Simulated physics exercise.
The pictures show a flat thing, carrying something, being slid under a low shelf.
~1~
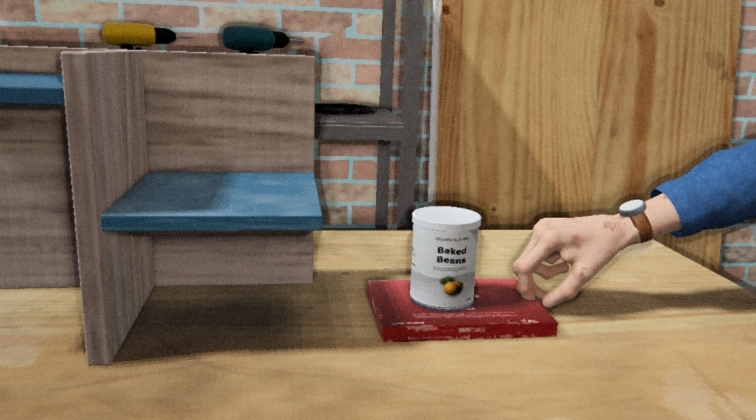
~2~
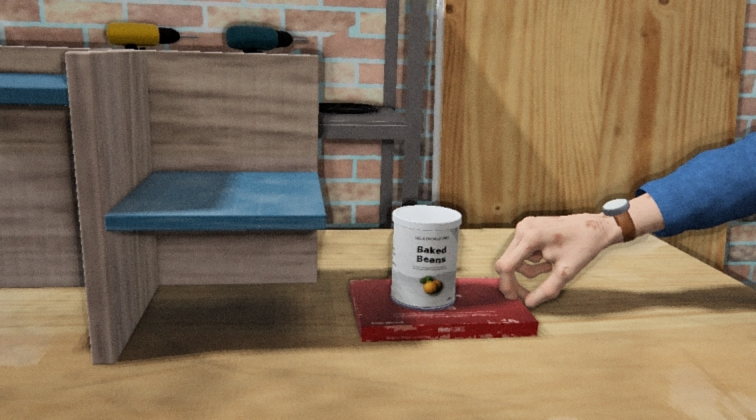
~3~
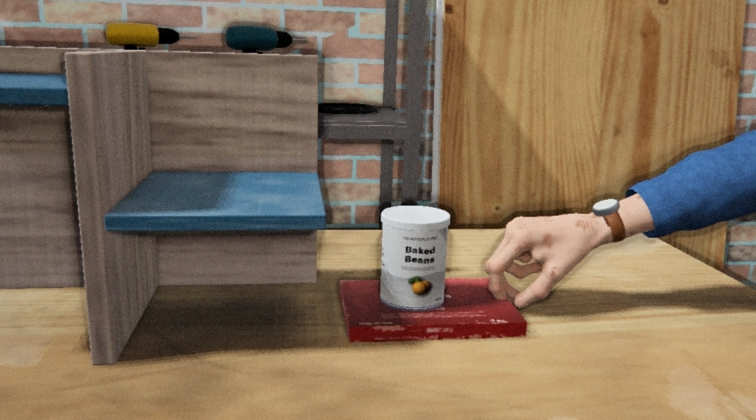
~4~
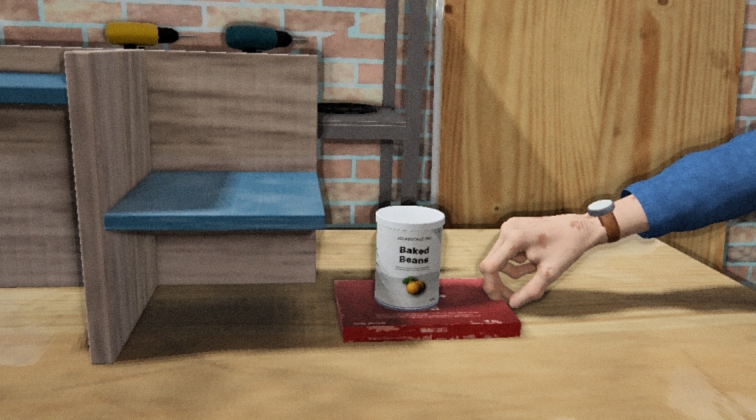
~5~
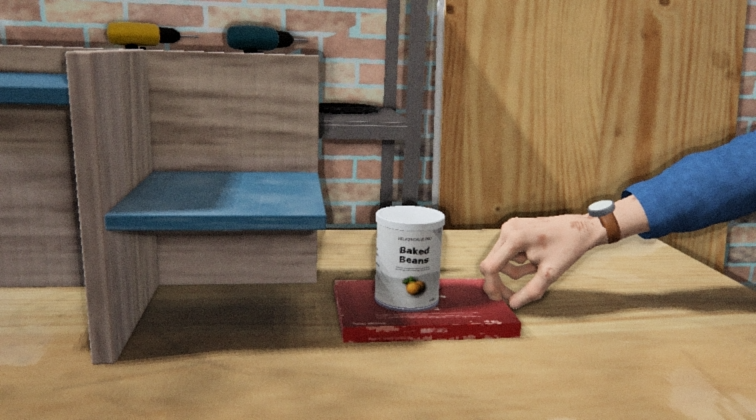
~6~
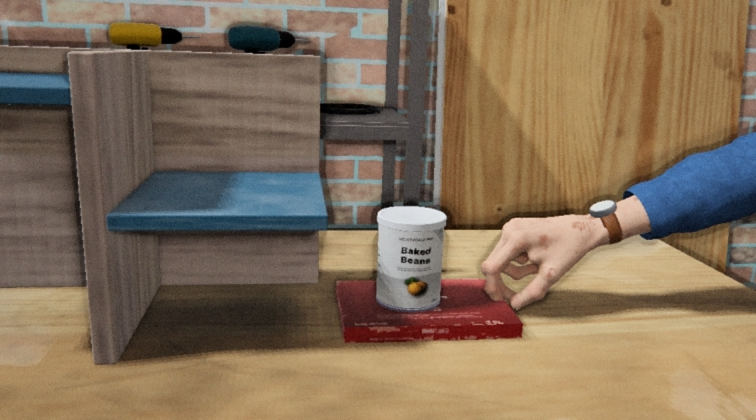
On a wooden workbench beside a low blue shelf, a hand in a blue sleeve and wristwatch pushes a flat red packet carrying a white can labelled baked beans. The packet and can slide a short way left toward the shelf, slowing, and then they and the hand stay almost still.
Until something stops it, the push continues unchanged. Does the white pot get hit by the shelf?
Slips through.
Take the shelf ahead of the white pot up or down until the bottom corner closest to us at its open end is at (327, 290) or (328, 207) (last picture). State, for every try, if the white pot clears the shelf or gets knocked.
Well, on the first go it is hit by the shelf, and on the second it goes under freely.
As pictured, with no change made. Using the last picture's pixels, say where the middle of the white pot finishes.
Near (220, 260).
Then, 0.80 s past the last view, white pot riding along near (364, 259).
Then, 1.54 s past the last view, white pot riding along near (304, 260).
Then, 2.14 s past the last view, white pot riding along near (252, 260).
Finally, the white pot clears the shelf, near (220, 261).
